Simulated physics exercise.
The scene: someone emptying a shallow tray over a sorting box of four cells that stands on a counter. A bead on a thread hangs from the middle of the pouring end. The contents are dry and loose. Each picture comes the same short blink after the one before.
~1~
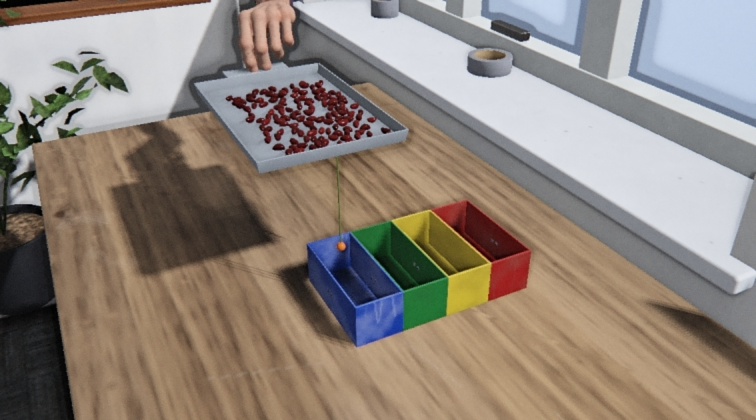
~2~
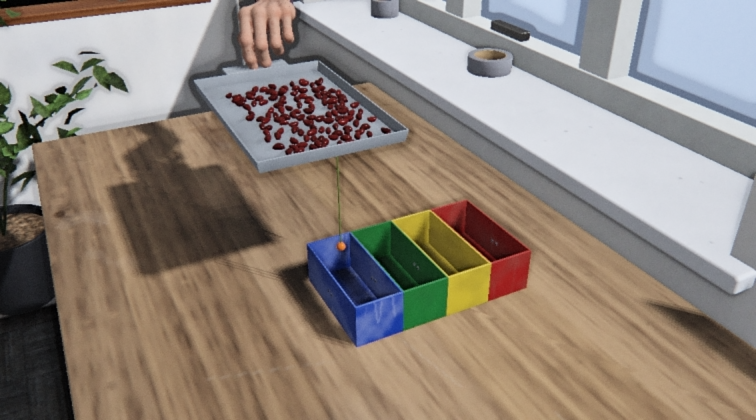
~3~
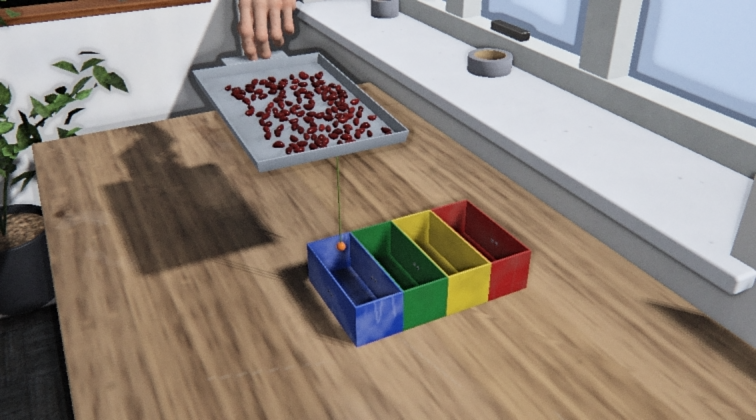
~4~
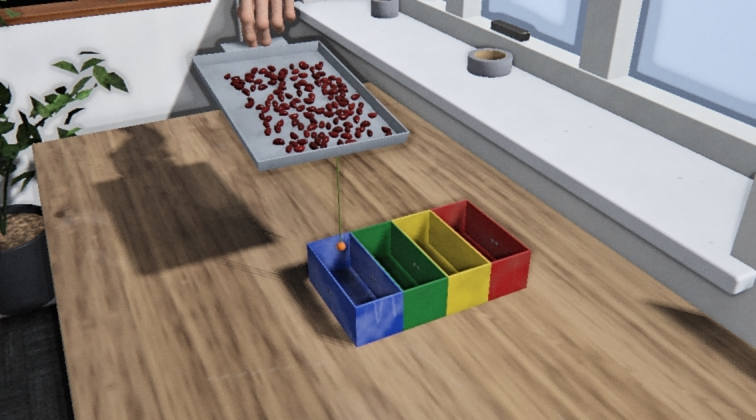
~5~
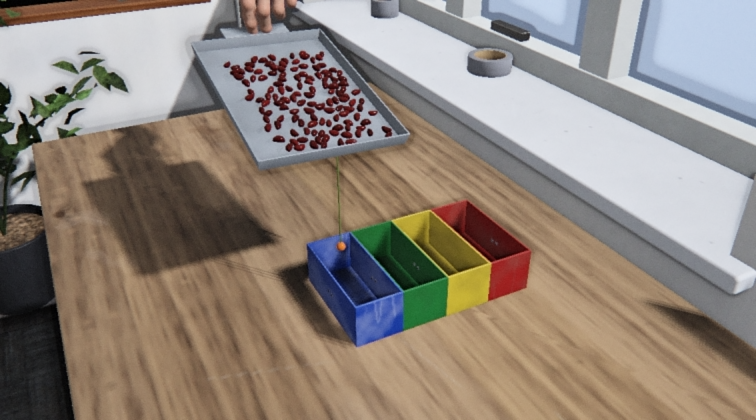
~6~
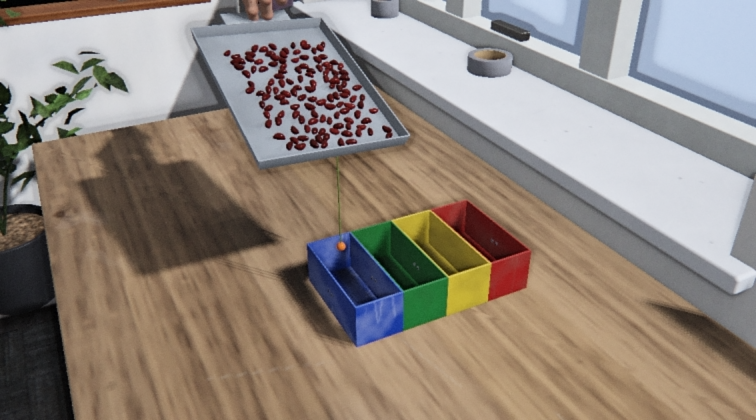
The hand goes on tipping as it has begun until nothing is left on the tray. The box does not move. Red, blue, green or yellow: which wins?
Fullest: The green cell.
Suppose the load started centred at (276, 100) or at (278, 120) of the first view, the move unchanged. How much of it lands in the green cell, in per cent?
About 50 and 30 per cent.
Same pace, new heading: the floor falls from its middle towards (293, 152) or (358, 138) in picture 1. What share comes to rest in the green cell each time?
First some 0, then 60 per cent.
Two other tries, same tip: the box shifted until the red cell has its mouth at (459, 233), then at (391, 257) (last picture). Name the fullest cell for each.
First the green cell, then the cell in red.
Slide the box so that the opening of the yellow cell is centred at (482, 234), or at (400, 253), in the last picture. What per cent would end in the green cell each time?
First some 10, then 30 per cent.
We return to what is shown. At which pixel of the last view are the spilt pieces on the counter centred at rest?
Near (331, 350).
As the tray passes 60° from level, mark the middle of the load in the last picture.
At about (352, 118).
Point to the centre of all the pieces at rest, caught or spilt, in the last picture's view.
Around (396, 302).
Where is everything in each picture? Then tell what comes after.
In the first frame, corners of the pouring end at (259, 161) and (405, 129), level; middle of the load at (309, 113), kidney beans; bead on its thread at (341, 246); blue cell at (380, 316); green cell at (425, 300); yellow cell at (469, 286); red cell at (509, 272).
In the second frame, corners of the pouring end at (259, 161) and (405, 129), level; middle of the load at (309, 111).
In the third frame, corners of the pouring end at (259, 160) and (405, 130), tipped barely, lowest at the right corner; middle of the load at (309, 107).
In the fourth frame, corners of the pouring end at (260, 160) and (406, 131), tipped a little, lowest at the right corner; middle of the load at (309, 102).
In the fifth frame, corners of the pouring end at (260, 159) and (406, 133), tipped a little, lowest at the right corner; middle of the load at (309, 96).
In the sixth frame, corners of the pouring end at (261, 159) and (407, 134), tipped clearly, lowest at the right corner; middle of the load at (310, 90); blue cell at (380, 316); green cell at (425, 300); yellow cell at (469, 286); red cell at (509, 272).
Soon, tray tipped steeply; nearly all on the tray; a stray few falling or outside the box.
A while on, tray tipped right over; most on the tray; a small part in the green cell; a stray few in the yellow cell; a small part falling or outside the box.
Towards the end, tray tipped past a quarter turn; about half in the green cell; about a quarter in the blue cell; a small part in the yellow cell; a small part falling or outside the box.
Finally, tray tipped past a quarter turn; about half in the green cell; about a quarter in the blue cell; a small part in the yellow cell; none in the red cell; a small part outside the box.
